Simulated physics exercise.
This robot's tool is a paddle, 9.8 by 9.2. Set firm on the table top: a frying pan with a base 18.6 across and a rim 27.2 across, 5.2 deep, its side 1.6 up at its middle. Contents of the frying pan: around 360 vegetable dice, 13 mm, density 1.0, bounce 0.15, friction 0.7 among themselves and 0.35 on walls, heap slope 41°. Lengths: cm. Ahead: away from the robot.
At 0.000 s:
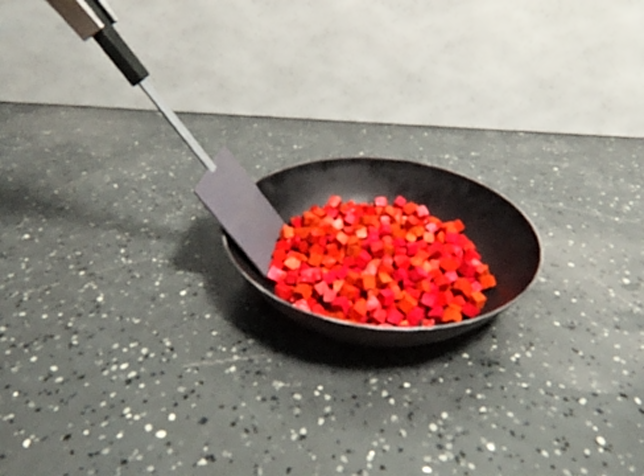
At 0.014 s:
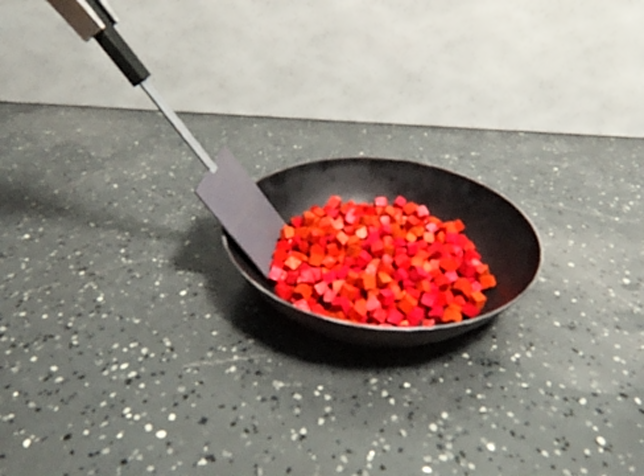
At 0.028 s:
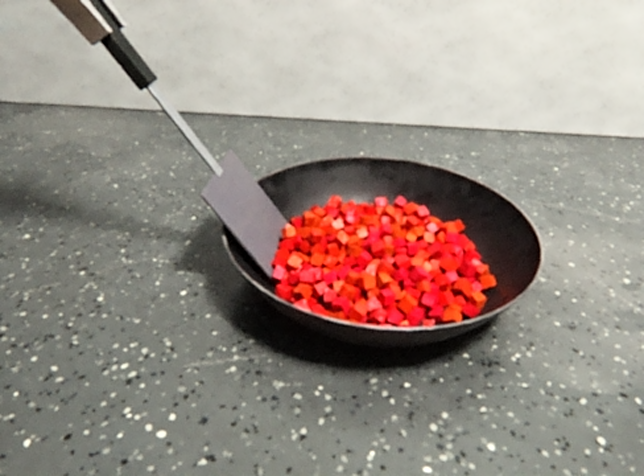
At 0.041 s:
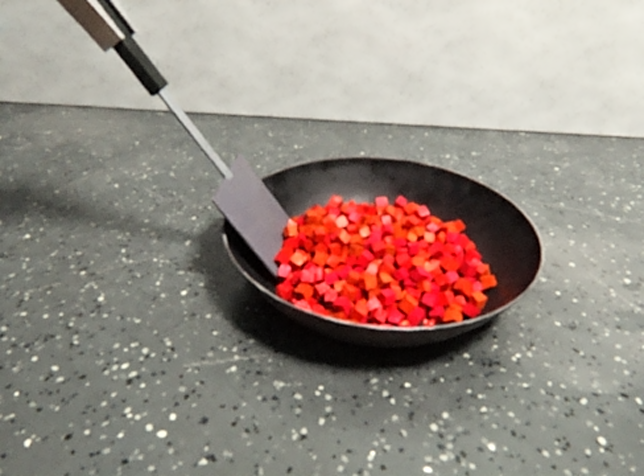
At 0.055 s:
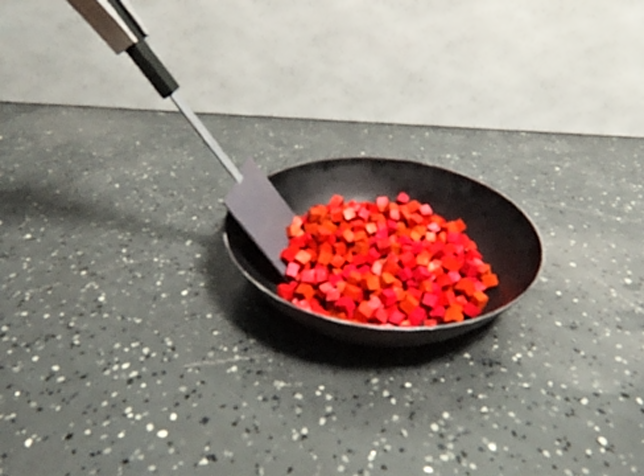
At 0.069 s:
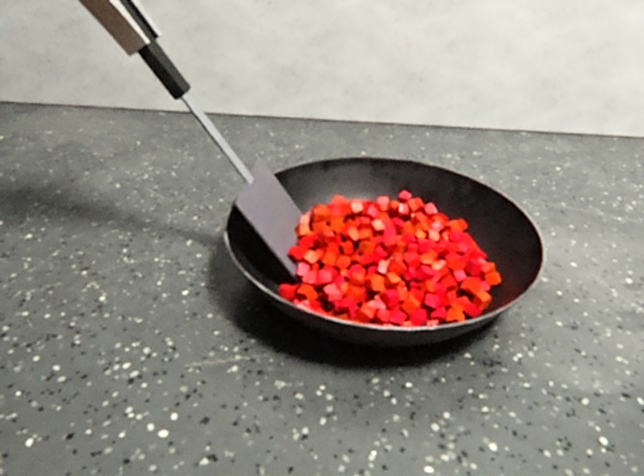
A dark paddle sliding slightly rightward inside a black frying pan, nudging a heap of small red and orange cubes.
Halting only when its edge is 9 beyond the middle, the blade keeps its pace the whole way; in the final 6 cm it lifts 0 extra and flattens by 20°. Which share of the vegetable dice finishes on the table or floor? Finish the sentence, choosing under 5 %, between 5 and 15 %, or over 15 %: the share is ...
The share is between 5 and 15 %.
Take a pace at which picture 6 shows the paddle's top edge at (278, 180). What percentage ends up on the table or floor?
Share: Roughly 20 %.
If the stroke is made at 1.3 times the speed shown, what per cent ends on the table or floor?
About 5 per cent.
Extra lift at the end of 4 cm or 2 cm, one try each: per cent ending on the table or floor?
Estimates, in order: 20 % then 15 %.
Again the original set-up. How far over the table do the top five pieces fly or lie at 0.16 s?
5 cm.
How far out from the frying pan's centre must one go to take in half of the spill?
About 18 centimetres.
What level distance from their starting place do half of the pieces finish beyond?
Level distance of roughly 7 cm.
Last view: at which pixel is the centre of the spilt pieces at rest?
I'd place it close to (562, 280).
After 0.16 s, sloping 56°, highest piece 6 above the table; 357 in the frying pan.
After 0.25 s, sloping 50°, highest piece 7 above the table; 354 in the frying pan, 3 on the blade or in flight.
After 0.49 s, sloping 36°, highest piece 7 above the table; 320 in the frying pan, 37 on the table or floor.
After 1.54 s, sloping 36°, highest piece 7 above the table; 320 in the frying pan, 37 on the table or floor.
In the end, 320 in the frying pan, 37 on the table or floor. That is 10 % on the table or floor.
